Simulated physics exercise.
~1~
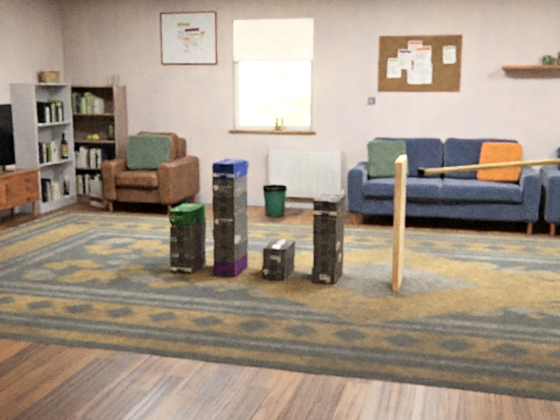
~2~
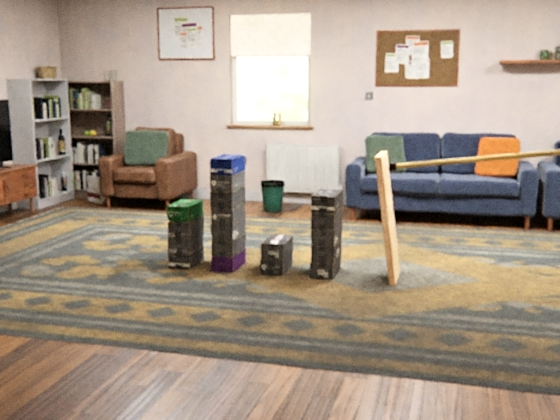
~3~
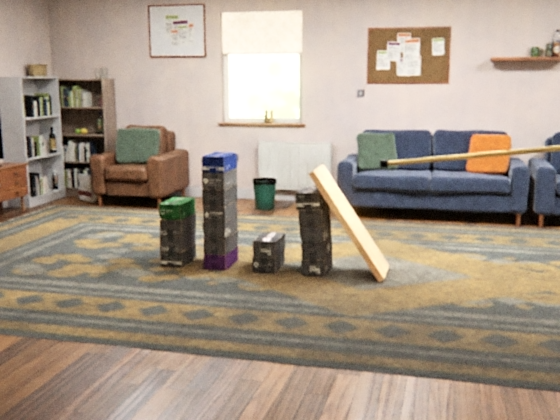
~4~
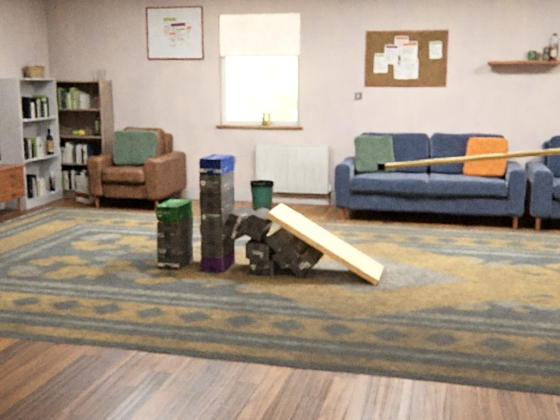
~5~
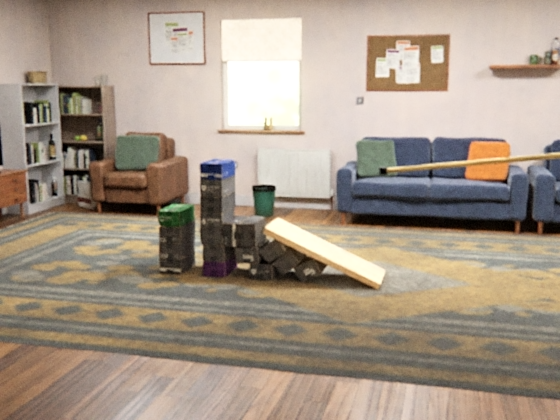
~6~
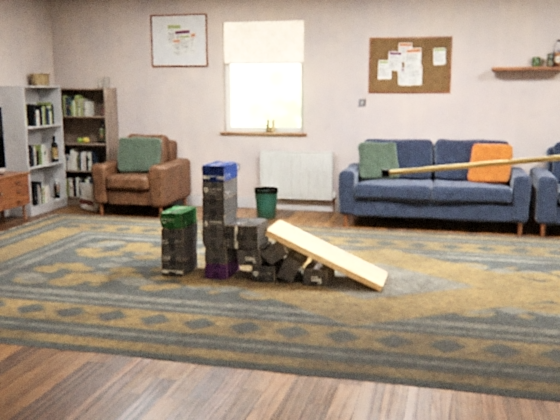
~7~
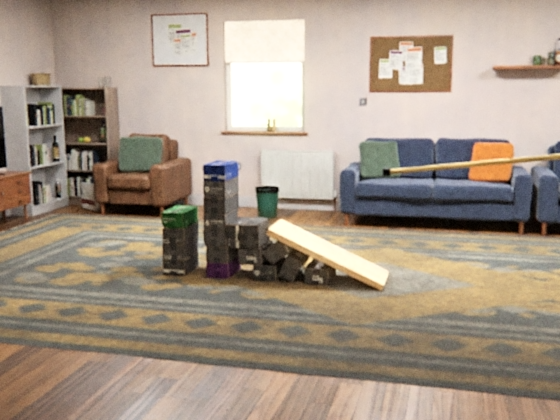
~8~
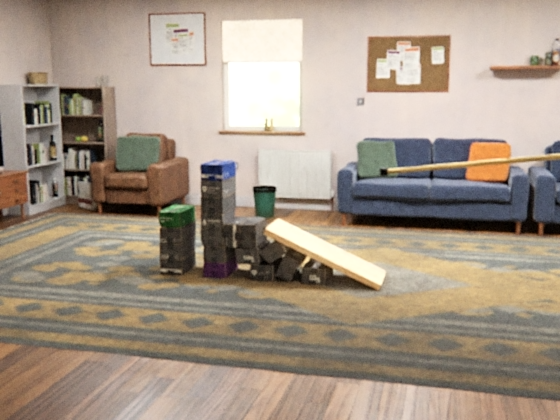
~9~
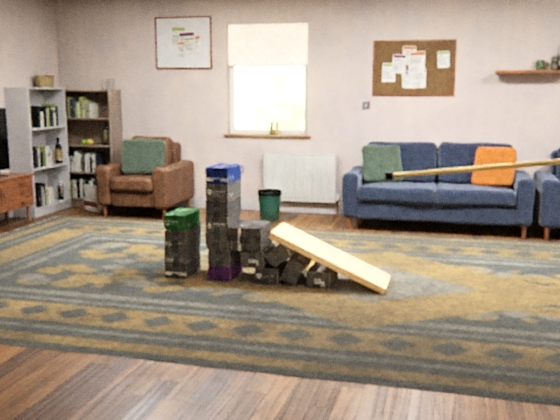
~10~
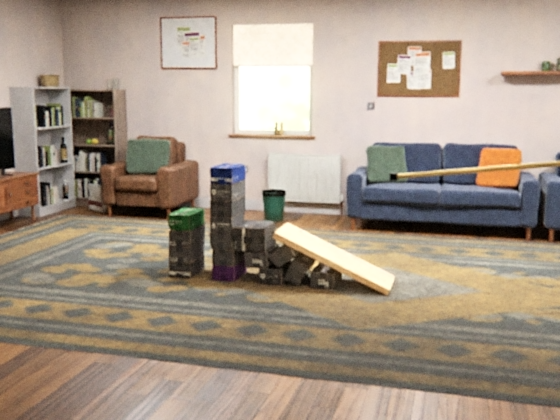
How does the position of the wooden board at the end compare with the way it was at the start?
At the start the board stood upright on the rug, but by the end it was on its side, sloping down to the right with its upper end resting on the fallen boxes.
